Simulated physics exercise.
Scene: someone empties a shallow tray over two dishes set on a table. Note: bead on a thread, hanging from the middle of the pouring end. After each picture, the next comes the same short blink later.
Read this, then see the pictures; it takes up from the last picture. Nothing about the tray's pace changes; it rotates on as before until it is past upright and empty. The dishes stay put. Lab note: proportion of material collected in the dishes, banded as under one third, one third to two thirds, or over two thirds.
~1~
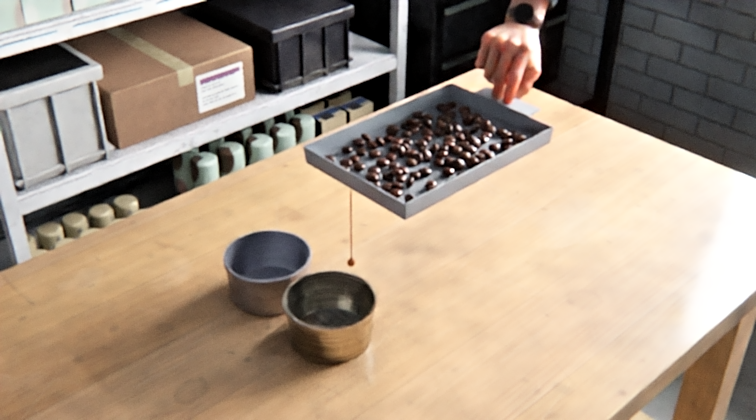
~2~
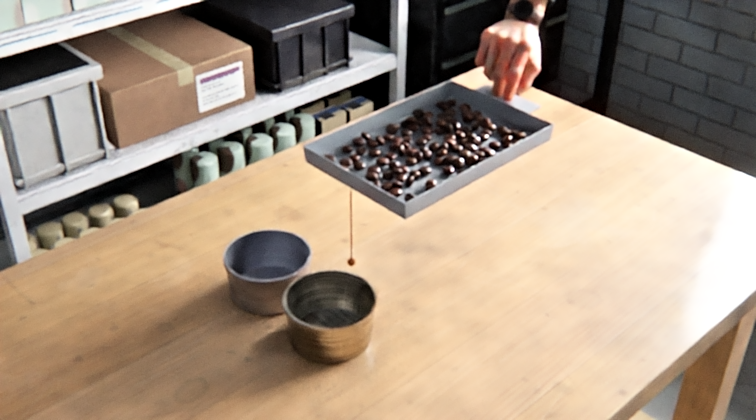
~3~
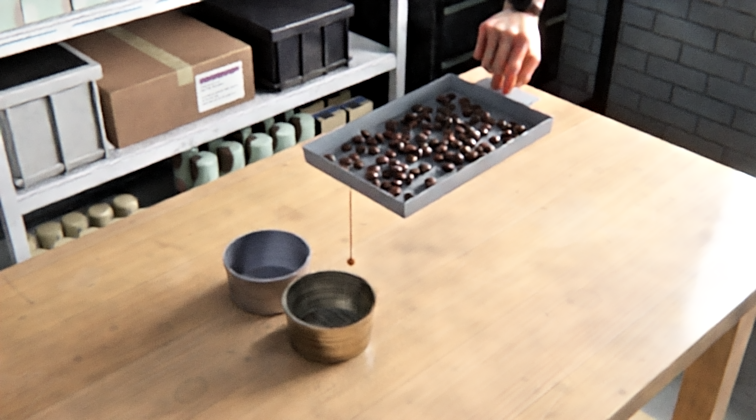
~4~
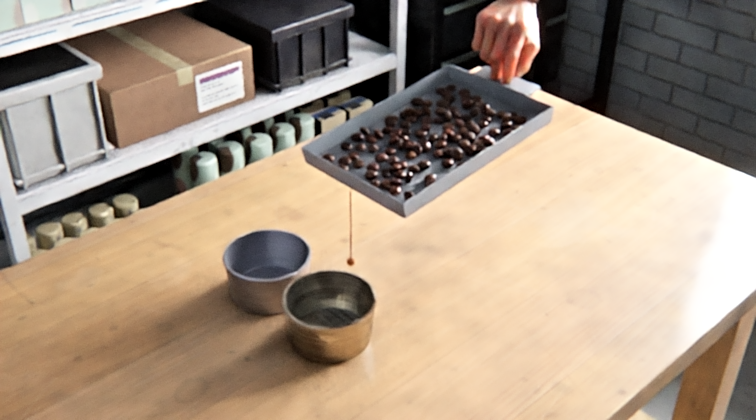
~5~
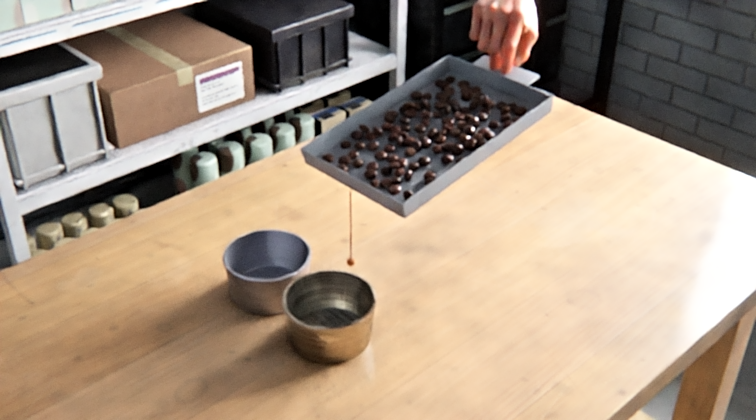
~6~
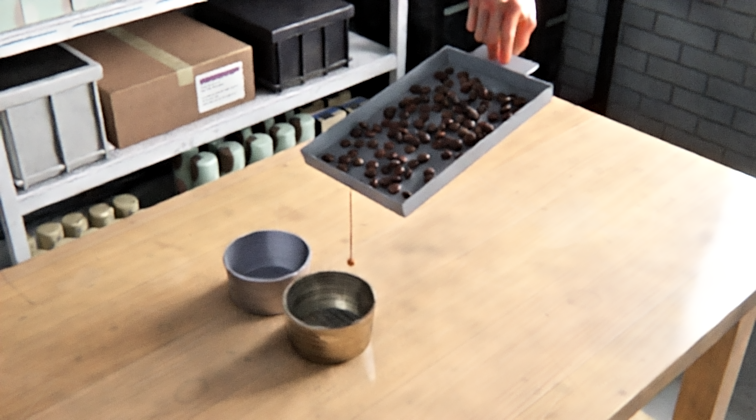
What lands in the dishes is higher than two thirds.
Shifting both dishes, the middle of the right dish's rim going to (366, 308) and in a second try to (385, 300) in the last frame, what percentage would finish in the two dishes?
Trial 1 about 70 %, trial 2 about 30 %.
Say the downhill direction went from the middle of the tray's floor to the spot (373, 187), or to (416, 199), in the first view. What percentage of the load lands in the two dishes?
I'd say roughly 60 percent with the first slope, 20 percent with the other.
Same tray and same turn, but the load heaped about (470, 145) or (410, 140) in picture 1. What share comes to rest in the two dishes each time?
The first start yields 90 per cent, the second 90 per cent.
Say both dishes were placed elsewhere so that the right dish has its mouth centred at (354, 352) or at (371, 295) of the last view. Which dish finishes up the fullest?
Try 1: The left-hand one. Try 2: The left-hand one.
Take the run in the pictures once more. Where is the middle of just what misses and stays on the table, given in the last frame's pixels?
The centre sits near (212, 378).
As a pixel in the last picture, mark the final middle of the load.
Resting centre, last frame: Roughly (308, 322).
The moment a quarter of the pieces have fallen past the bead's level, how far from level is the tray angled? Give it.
That happens at close to 105 degrees.
Just after the last frame, tray tipped steeply; every one on the tray.
A moment on, tray tipped right over; almost all on the tray; just a few in the left dish; just a few in the air.
Further on, tray tipped past a quarter turn; roughly half in the right dish; roughly a third in the left dish; about a tenth outside both.
When it is over, tray tipped past a quarter turn; roughly half in the right dish; roughly a third in the left dish; about a tenth outside both.
